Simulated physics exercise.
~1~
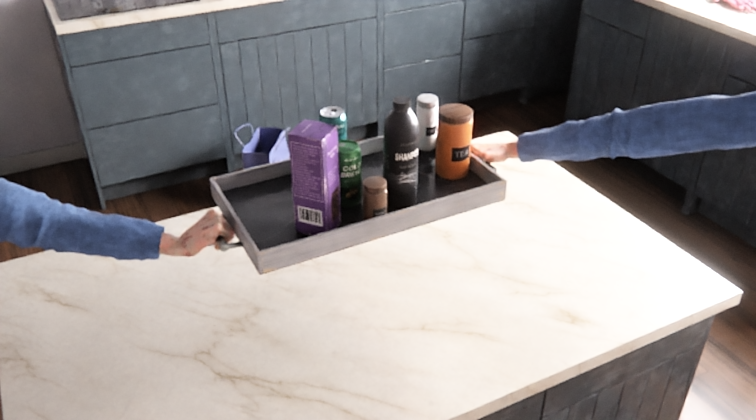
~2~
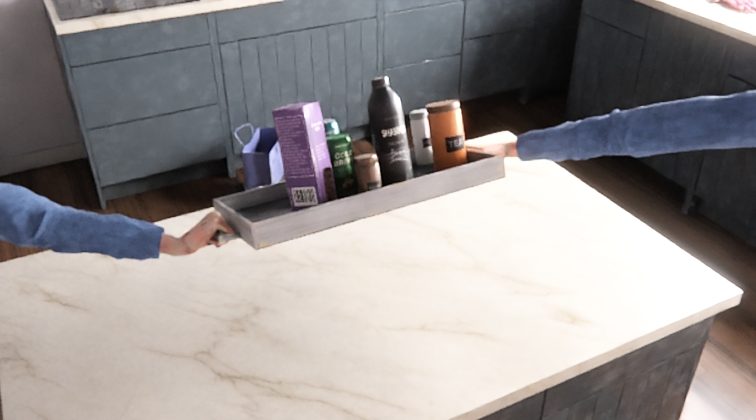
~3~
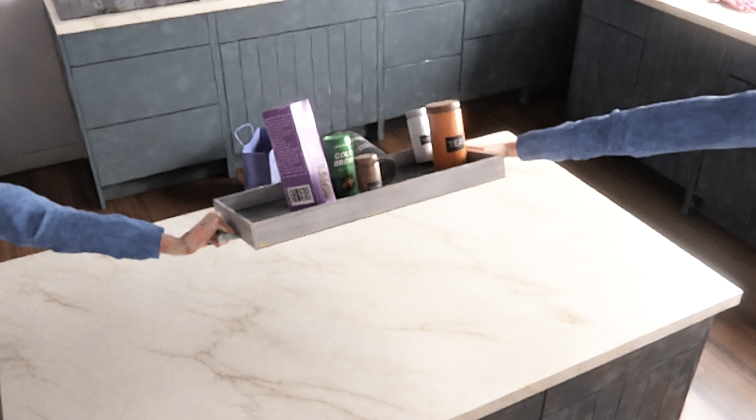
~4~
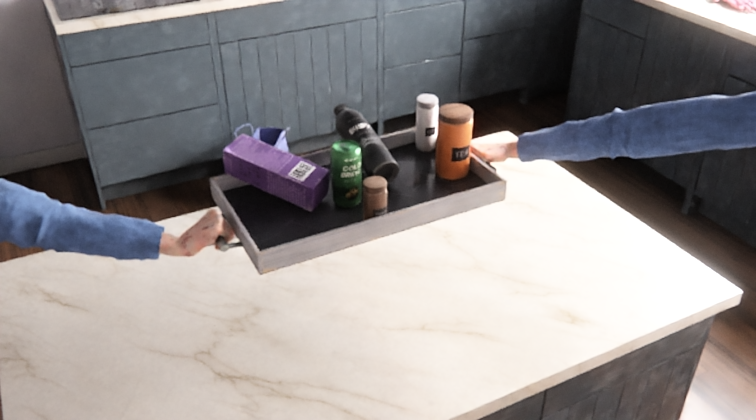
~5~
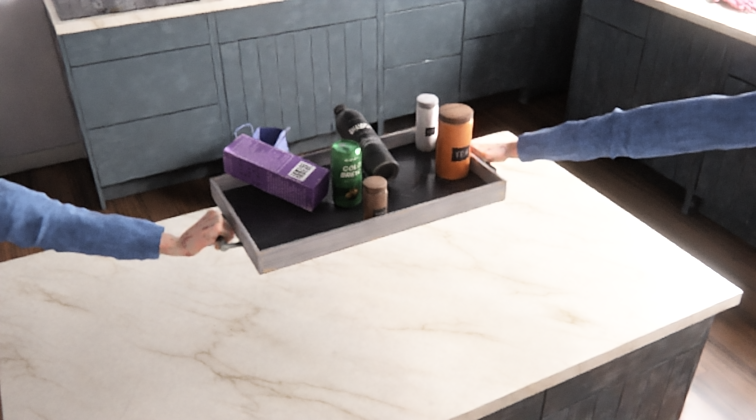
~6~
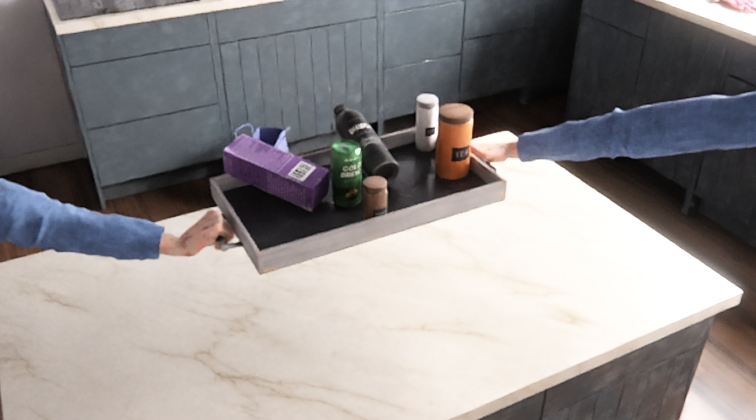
In a kitchen, two hands held a tray of cans, jars and bottles above a pale counter and tipped its far edge down, then levelled it; the turquoise can was gone, and the black bottle and purple carton ended lying on their sides.
